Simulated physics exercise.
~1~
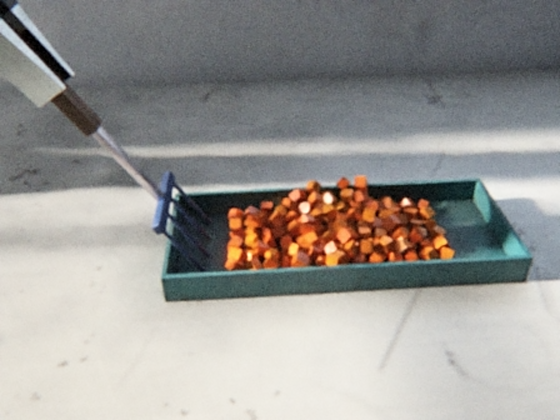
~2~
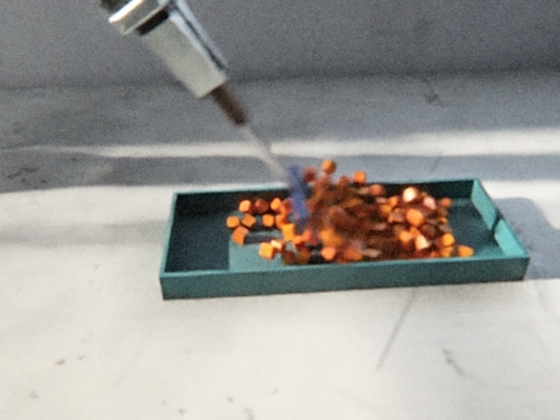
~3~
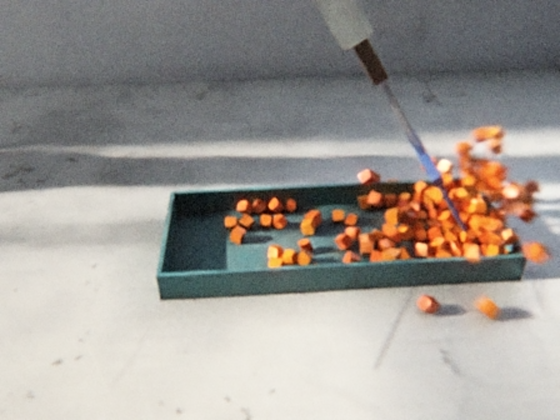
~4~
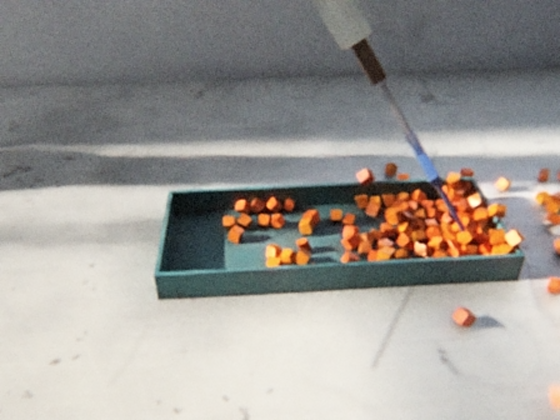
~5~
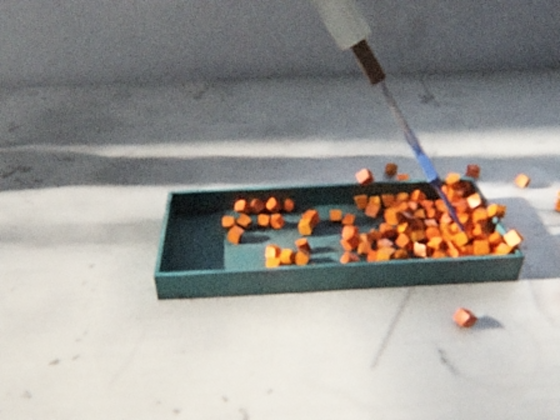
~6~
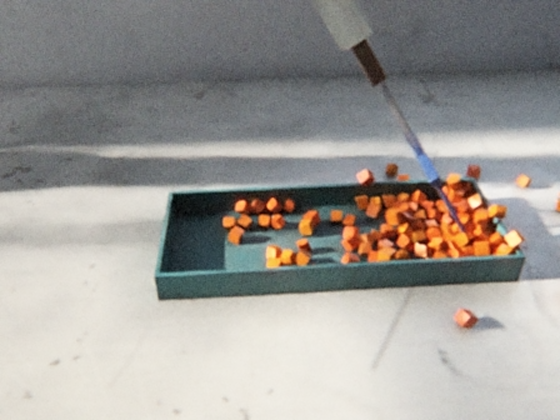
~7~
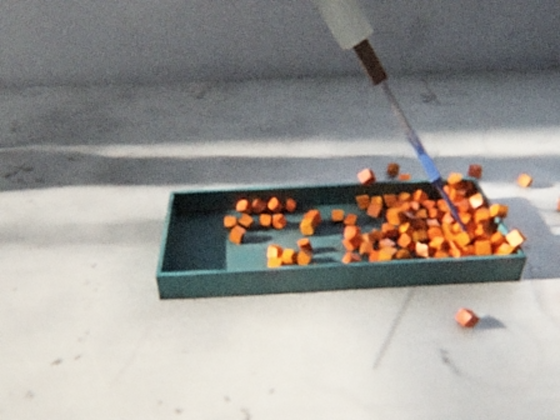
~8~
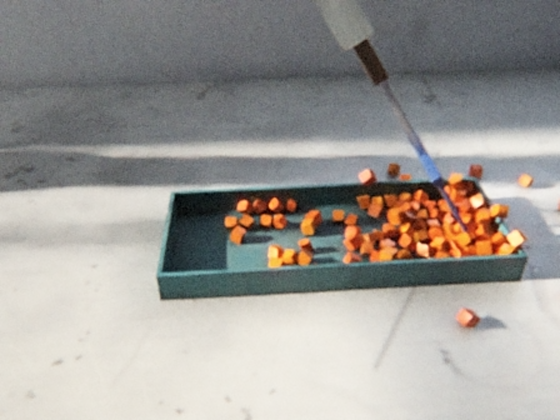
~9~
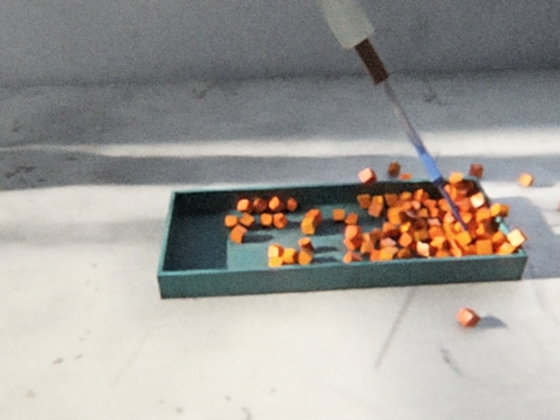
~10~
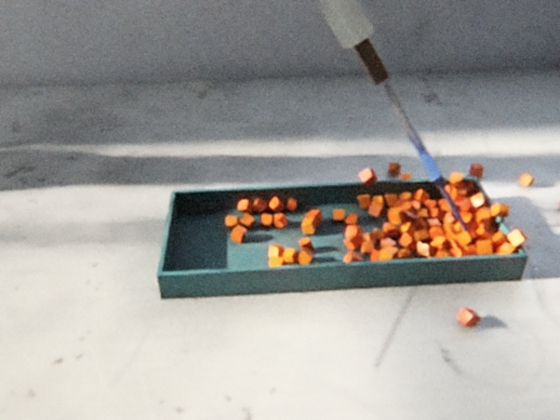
Robot arm sweeping a blue rake rightward through orange cubes in a green tray, spilling some over the end, then holding still.
